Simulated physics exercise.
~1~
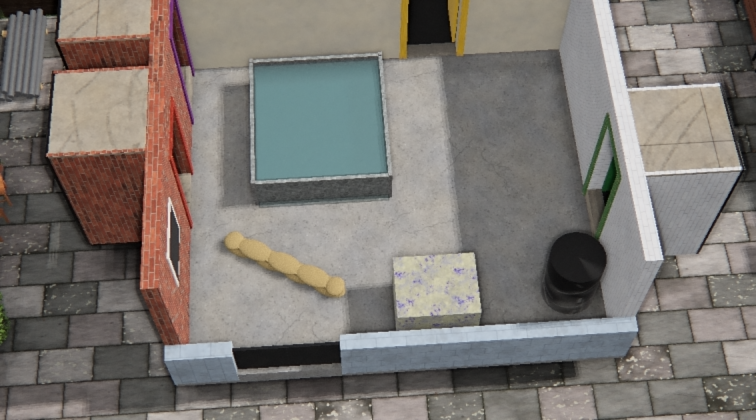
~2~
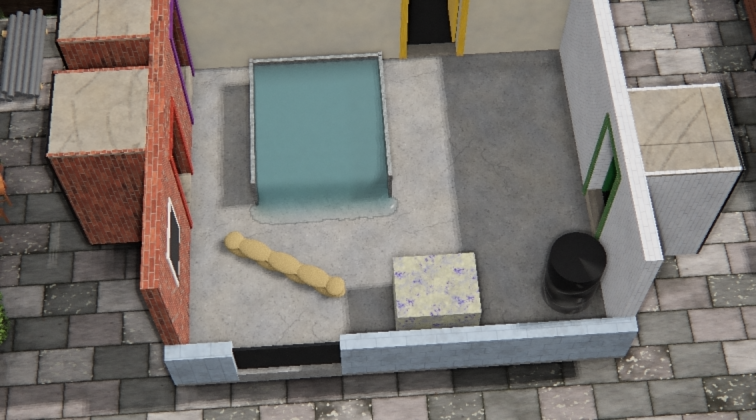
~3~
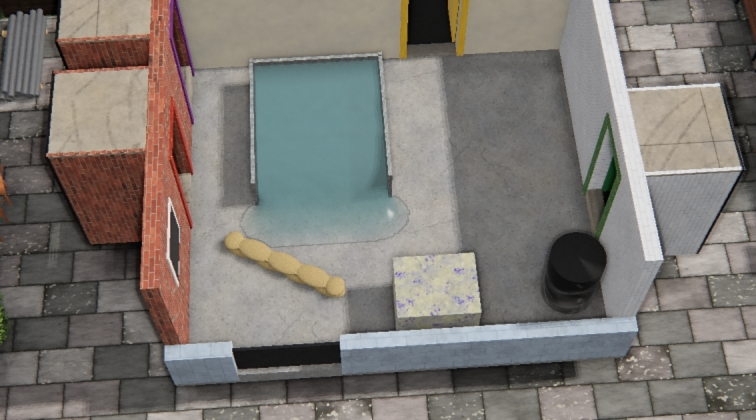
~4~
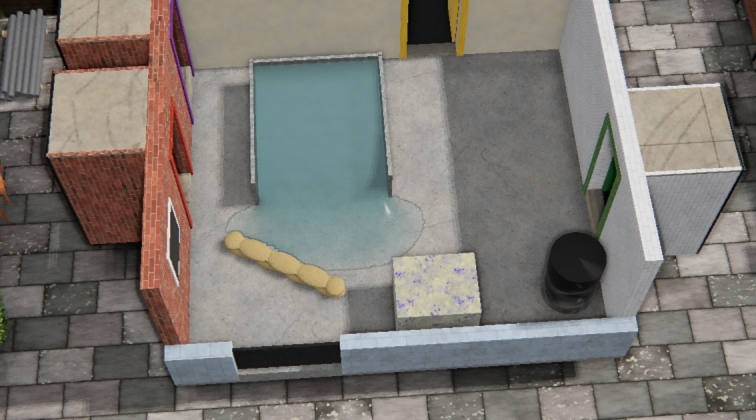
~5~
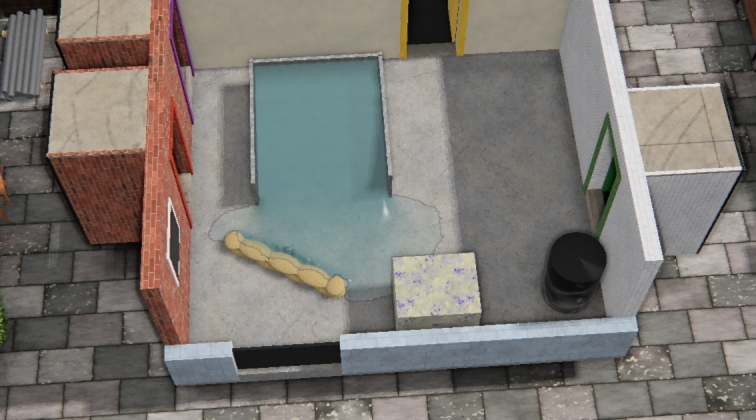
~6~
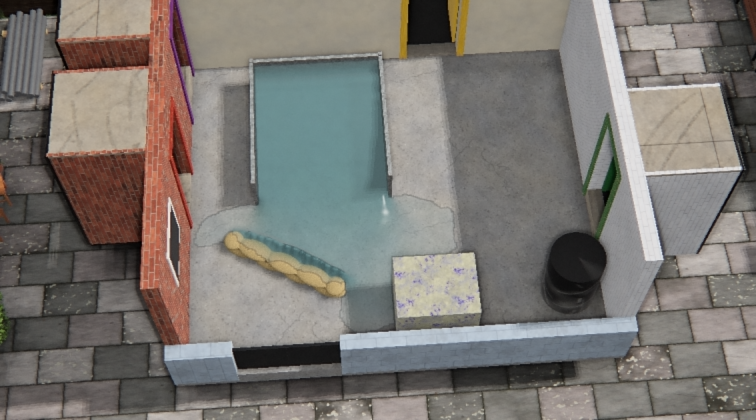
Water tank in a walled yard losing its front side, water pouring out and spreading across the floor around a knobbly tan barrier.
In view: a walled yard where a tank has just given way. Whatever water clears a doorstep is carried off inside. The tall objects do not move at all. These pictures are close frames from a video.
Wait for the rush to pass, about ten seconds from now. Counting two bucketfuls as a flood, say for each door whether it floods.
Door by door: Purple door - not flooded; yellow door - flooded; red door - flooded; green door - not flooded.
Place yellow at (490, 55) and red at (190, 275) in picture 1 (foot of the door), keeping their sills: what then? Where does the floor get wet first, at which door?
The red-painted one.
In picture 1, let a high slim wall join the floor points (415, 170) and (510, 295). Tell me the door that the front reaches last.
The yellow-painted one comes last.
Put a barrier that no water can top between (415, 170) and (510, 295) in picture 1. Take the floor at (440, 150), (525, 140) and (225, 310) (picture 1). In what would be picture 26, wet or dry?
Results in order: Bone-dry / bone-dry / swamped.
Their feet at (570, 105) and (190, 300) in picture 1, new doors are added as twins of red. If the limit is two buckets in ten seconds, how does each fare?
In turn: Is under, floods.
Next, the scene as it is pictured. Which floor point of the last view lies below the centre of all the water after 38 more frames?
I'd say around (372, 210).
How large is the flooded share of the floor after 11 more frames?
I reckon 50 per cent or so.
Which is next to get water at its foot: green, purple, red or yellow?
Result: The one in red is first.
A moment on, water covers 30 % of the floor; the purple door not reached, the yellow door not reached, the red door wet at the sill, nothing in, the green door not reached.
Next, water covers 50 % of the floor; the purple door not reached, the yellow door not reached, the red door under two buckets in, the green door not reached.
Then, water covers 70 % of the floor; the purple door wet at the sill, nothing in, the yellow door not reached, the red door over two buckets in, the green door under two buckets in.
Later, water covers 85 % of the floor; the purple door wet at the sill, nothing in, the yellow door wet at the sill, nothing in, the red door over two buckets in, the green door under two buckets in.
In the end, water covers 95 % of the floor; the purple door wet at the sill, nothing in, the yellow door over two buckets in, the red door over two buckets in, the green door under two buckets in.
